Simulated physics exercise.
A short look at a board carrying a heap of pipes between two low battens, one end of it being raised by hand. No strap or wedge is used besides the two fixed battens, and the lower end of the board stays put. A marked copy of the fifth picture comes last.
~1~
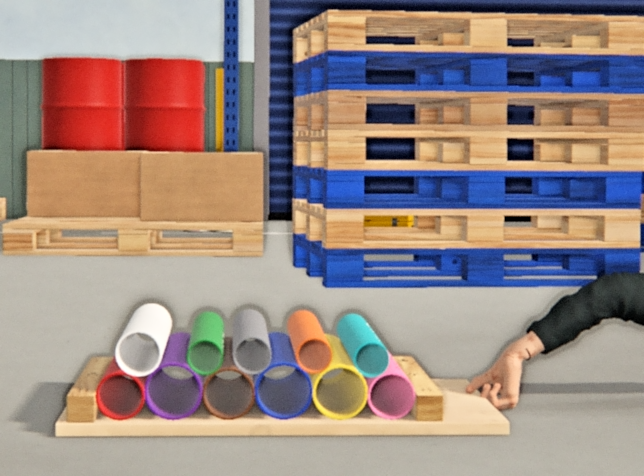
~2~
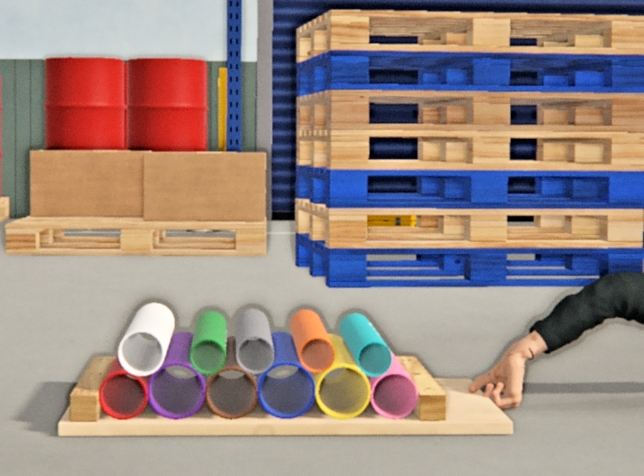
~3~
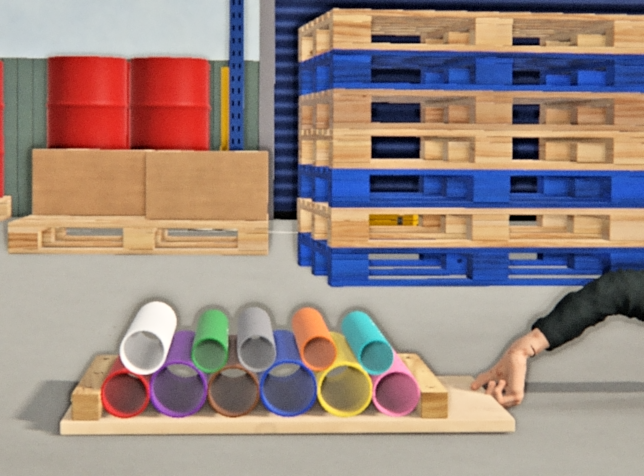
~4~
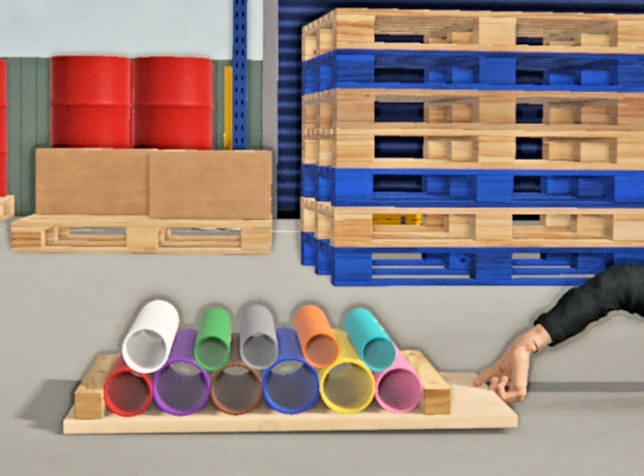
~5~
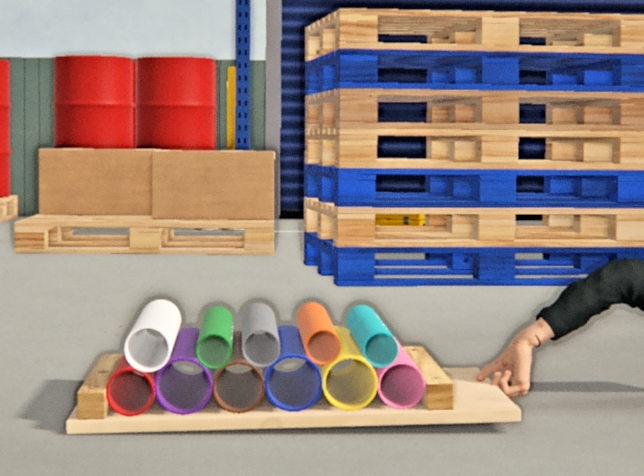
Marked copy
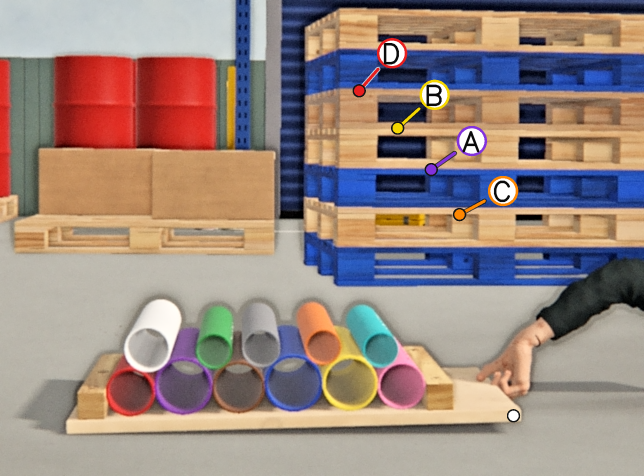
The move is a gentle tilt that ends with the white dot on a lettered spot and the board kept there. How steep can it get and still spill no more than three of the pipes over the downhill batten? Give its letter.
Stop at A.
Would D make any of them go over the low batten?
At D: Yes.
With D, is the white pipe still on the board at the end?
No, with D.
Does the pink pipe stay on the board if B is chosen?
The pink pipe: Yes.
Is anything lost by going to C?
Yes.
On the copy, A at (431, 170); B at (398, 128); C at (460, 214); D at (359, 91); the white dot at (514, 416).
On A. First, board at 20°.
Then, board at 36°.
Finally, board at 36°, three over the low batten (grey, white, green).
By contrast, B five over the low batten; C one over the low batten (white); D five over the low batten.
